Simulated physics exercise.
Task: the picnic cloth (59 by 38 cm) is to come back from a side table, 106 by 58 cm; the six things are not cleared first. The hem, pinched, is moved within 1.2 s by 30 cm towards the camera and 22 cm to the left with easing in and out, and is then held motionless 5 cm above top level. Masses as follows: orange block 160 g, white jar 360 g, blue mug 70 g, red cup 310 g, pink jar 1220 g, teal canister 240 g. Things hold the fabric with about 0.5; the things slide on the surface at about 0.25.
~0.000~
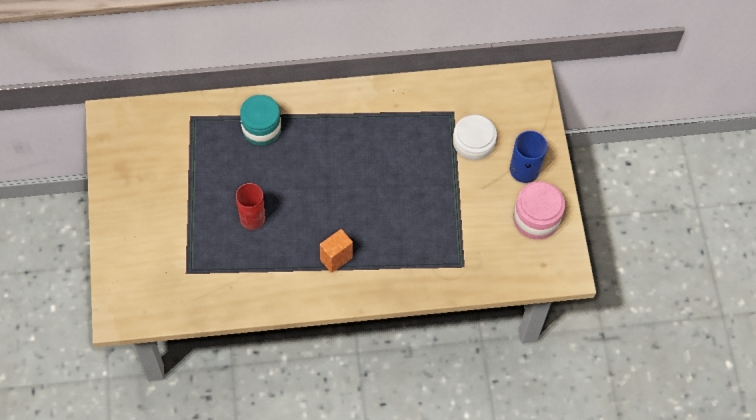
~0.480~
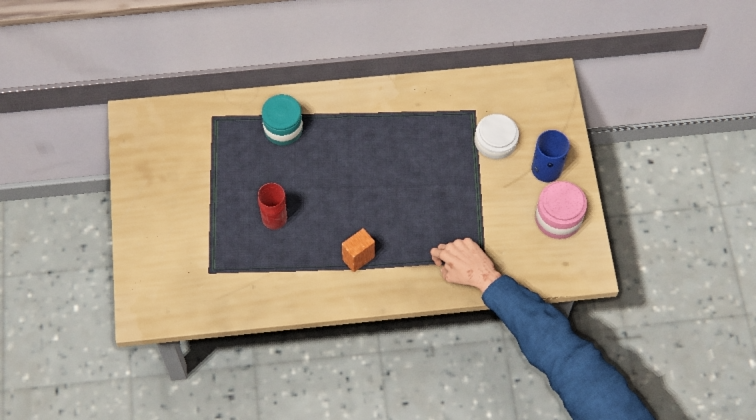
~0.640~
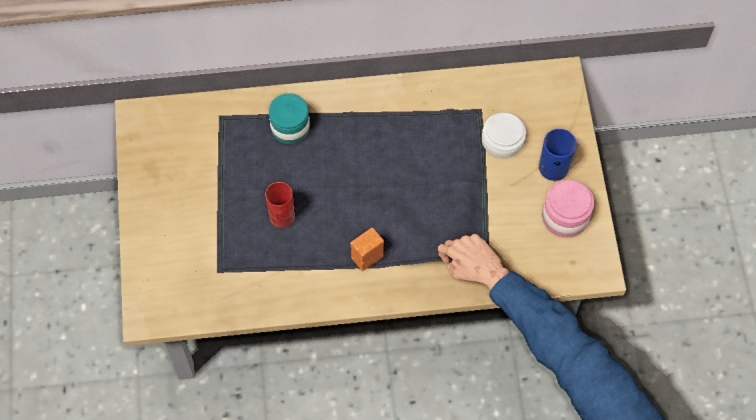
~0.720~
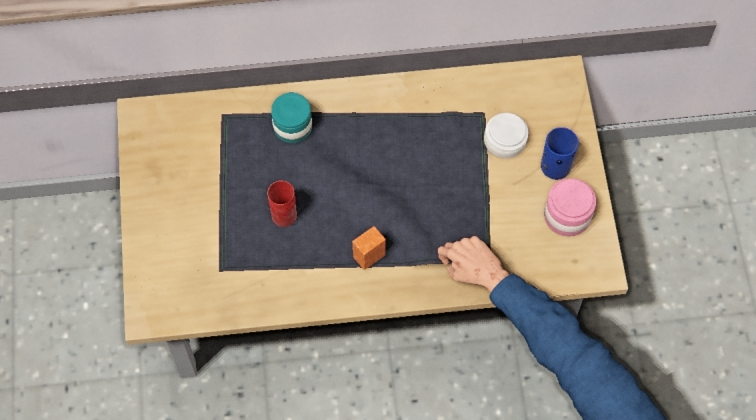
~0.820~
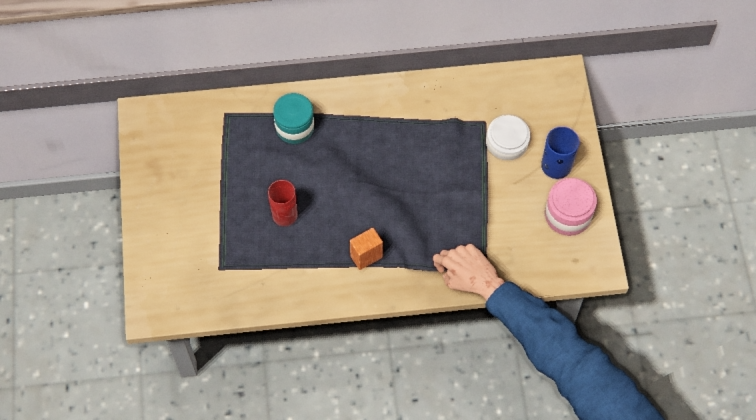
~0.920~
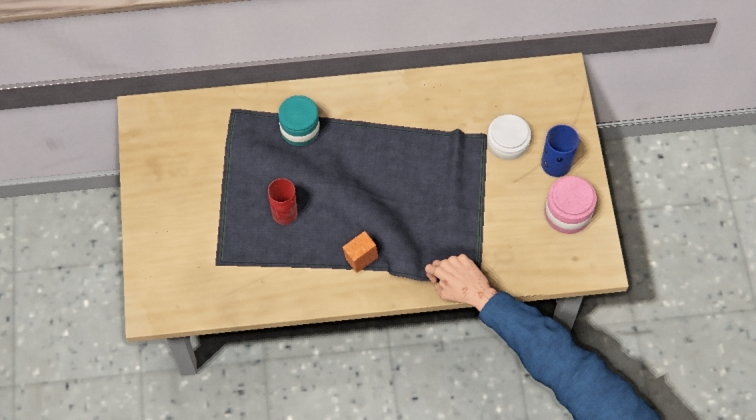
At first, a dark cloth lies flat on a wooden table with a teal canister, red cup and orange block on it, and a white jar, blue mug and pink jar at the right. A hand grips the near right corner, then drags it slightly left and nearer, wrinkling the cloth and shifting the block left.
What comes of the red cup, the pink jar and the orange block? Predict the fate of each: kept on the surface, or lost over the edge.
Red cup kept on the surface; pink jar kept on the surface; orange block lost over the edge.
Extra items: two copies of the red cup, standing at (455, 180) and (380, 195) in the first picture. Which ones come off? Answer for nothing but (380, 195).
Off the top.
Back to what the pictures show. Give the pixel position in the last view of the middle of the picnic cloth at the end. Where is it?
(356, 290) or thereabouts.
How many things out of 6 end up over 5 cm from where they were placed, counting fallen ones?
After counting, the figure is 3.
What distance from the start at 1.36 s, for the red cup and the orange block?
Estimate: Red cup near 4 cm, orange block near 15 cm.
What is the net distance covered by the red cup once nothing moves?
Red cup: Roughly 15 cm.
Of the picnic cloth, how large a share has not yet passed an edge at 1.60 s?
I'd say close to 65 per cent of it.
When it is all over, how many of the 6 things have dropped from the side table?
In total, 1 of the things.
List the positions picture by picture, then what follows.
Red cup (249, 195); pink jar (542, 200); orange block (336, 243); picnic cloth corners (186, 274) (190, 117) (464, 267), in the first frame.
Picnic cloth corners (209, 274) (212, 117); grip (441, 265), in the second frame.
Picnic cloth corners (217, 273) (219, 116); grip (448, 261), in the third frame.
Picnic cloth corners (219, 272) (222, 115); grip (448, 263), in the fourth frame.
Teal canister (293, 109); orange block (366, 241); white jar (509, 131); picnic cloth corners (219, 270) (224, 113); grip (443, 271), in the fifth frame.
Red cup (281, 190); pink jar (573, 195); orange block (361, 244); picnic cloth corners (216, 265) (231, 109); grip (435, 281), in the sixth frame.
At 1.1 s, 95 % of the picnic cloth is still over the top; orange block 8 cm off its start, red cup 2 cm off its start, teal canister 9 cm off its start.
At 1.4 s, 85 % of the picnic cloth is still over the top; orange block 17 cm off its start, red cup 5 cm off its start, teal canister 16 cm off its start.
At 1.6 s, 65 % of the picnic cloth is still over the top; orange block on its side, 28 cm off its start at (287, 360), red cup 11 cm off its start at (294, 236), teal canister 25 cm off its start at (365, 182).
At 1.8 s, 60 % of the picnic cloth is still over the top; orange block over the edge, red cup 13 cm off its start, teal canister 28 cm off its start.
At 3.4 s, 60 % of the picnic cloth is still over the top; orange block over the edge, red cup 14 cm off its start at (294, 248), pink jar 0 cm off its start at (573, 195), teal canister 28 cm off its start at (371, 196).
